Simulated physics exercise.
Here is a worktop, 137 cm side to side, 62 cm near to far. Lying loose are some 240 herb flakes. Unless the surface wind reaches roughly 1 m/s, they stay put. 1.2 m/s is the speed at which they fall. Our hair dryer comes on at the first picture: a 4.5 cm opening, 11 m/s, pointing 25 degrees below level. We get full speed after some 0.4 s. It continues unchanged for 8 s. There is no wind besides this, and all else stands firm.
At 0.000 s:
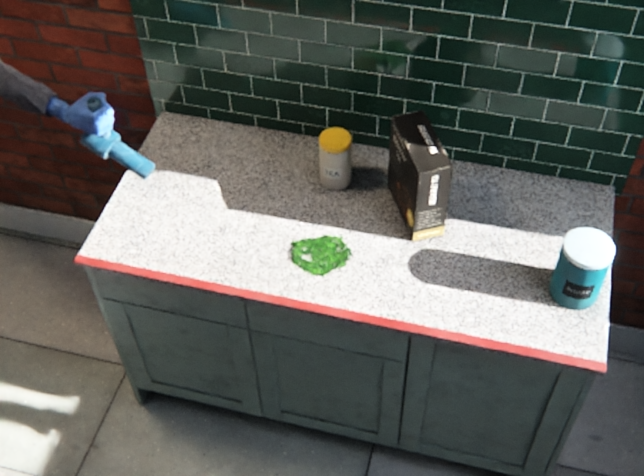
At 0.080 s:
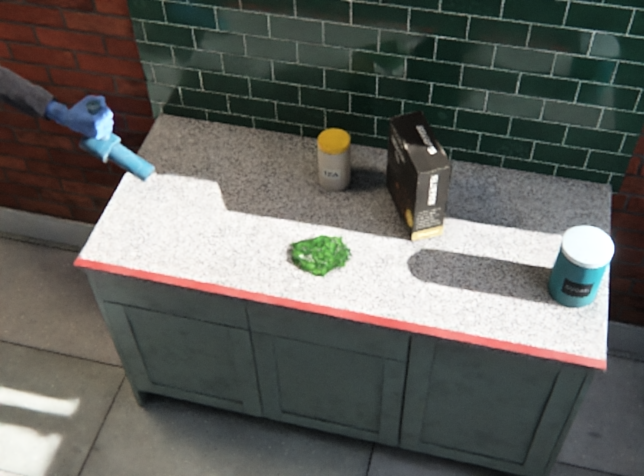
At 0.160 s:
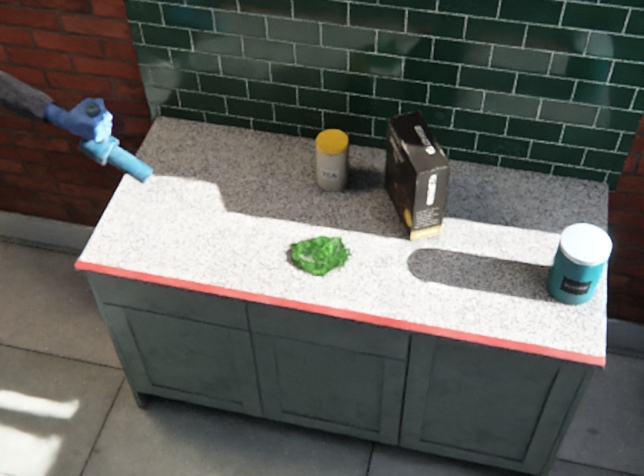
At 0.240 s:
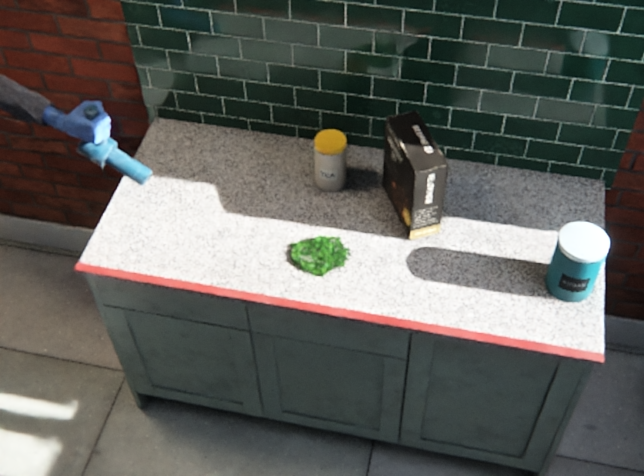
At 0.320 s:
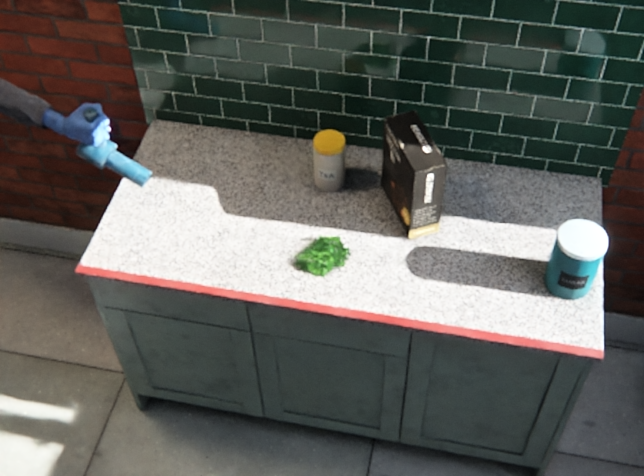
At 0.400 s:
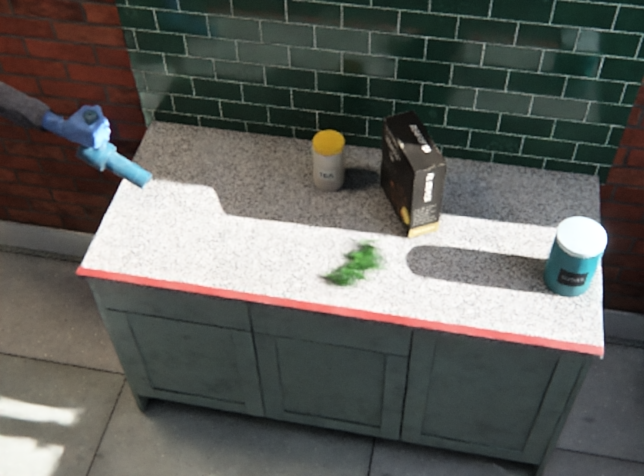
A small pile of green herb flakes lay still on a speckled worktop while a gloved hand pointed a blue hair dryer from the left, then the flakes shifted and slid rightward, spreading out.
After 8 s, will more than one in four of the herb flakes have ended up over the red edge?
Yes.
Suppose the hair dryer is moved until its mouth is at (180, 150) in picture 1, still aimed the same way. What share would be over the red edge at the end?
Then around 100 percent.
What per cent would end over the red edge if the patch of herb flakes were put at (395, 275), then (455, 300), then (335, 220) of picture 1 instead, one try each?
25, 25 and 0 in a hundred, respectively.
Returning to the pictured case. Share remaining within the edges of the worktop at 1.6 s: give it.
Estimate: Around 15 percent.
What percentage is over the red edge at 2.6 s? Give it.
About 40 %.
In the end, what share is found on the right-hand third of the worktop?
About 5 percent.
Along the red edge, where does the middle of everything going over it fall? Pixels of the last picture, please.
About (480, 337).
After 1.6 s, 14 % are on the move or not yet settled, 44 % are over the red edge.
After 2.6 s, 11 % are on the move or not yet settled, 44 % are over the red edge.
After 4.4 s, 8 % are on the move or not yet settled, 44 % are over the red edge.
After 8.0 s, at the end, 44 % are over the red edge.
